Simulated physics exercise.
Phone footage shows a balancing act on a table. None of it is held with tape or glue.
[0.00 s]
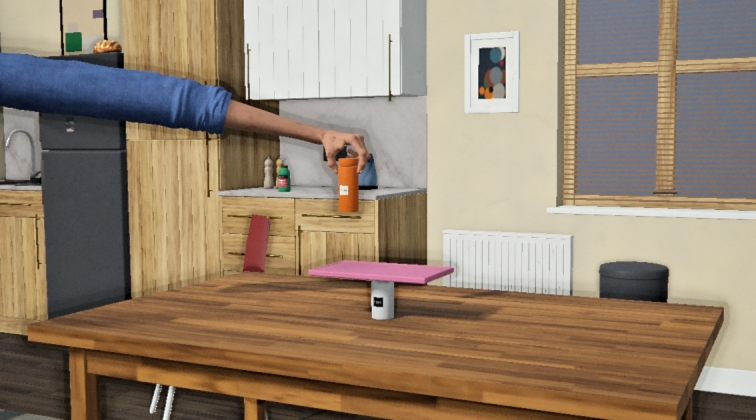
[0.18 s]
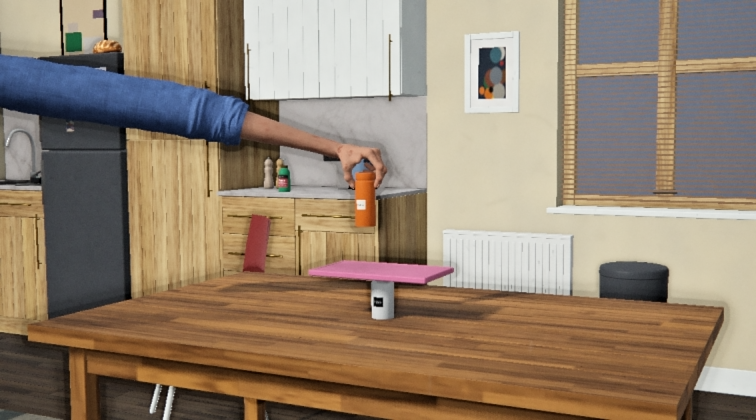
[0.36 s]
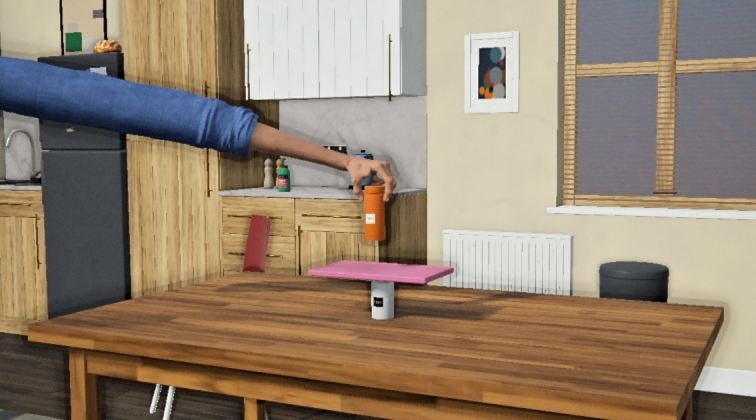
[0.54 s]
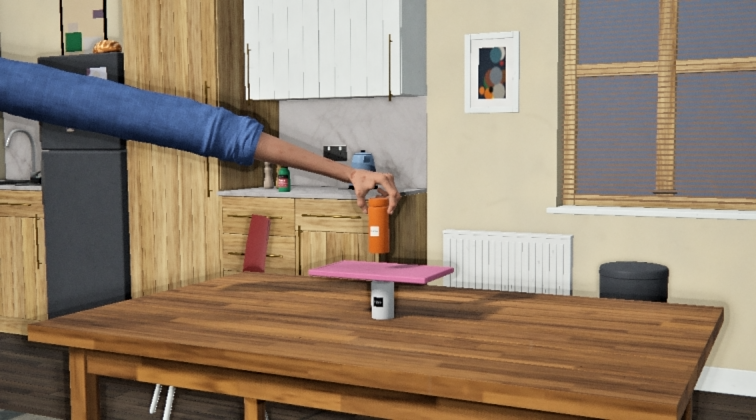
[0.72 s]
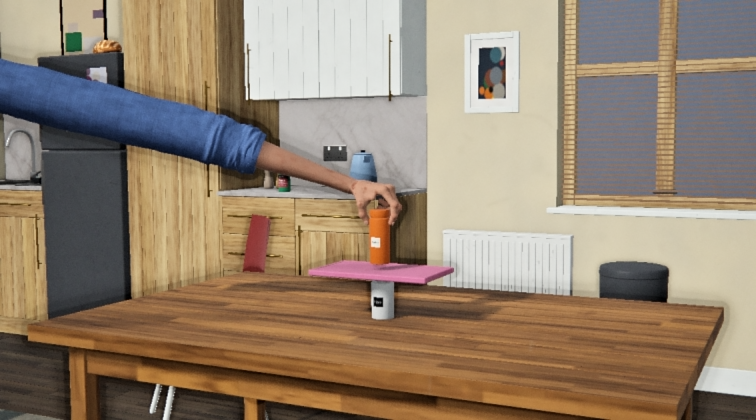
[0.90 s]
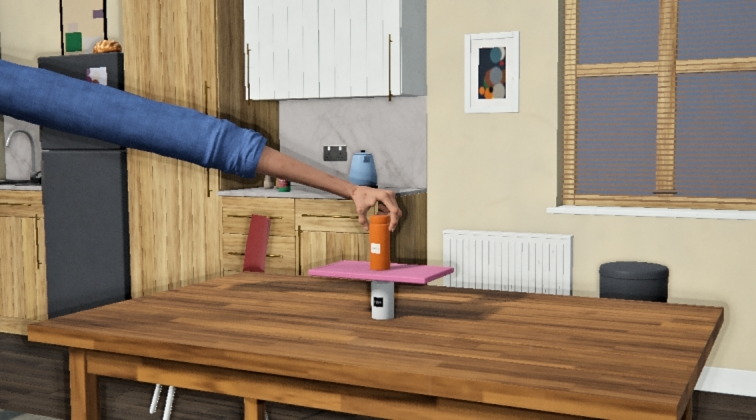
An arm in a blue sleeve reaches in from the left, gripping an orange shaker above a pink lid balanced on a small white container on a wooden table. The kitchen is seen from across the table, with cupboards at left and a blind-covered window at right. The hand moves slightly right and lowers the shaker onto the lid, still holding it, while the camera stays still.
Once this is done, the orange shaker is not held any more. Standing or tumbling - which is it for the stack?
It ends up standing.
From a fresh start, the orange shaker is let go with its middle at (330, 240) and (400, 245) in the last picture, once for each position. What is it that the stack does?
The first time it tumbles down, but the second time it stays in place.
After 1.30 s, nothing has stirred.
After 2.00 s, orange shaker resting near (380, 243).
At rest (3.5 s), all 3 in place. Seen from the same camera at the end, orange shaker near (380, 243). The stack holds.
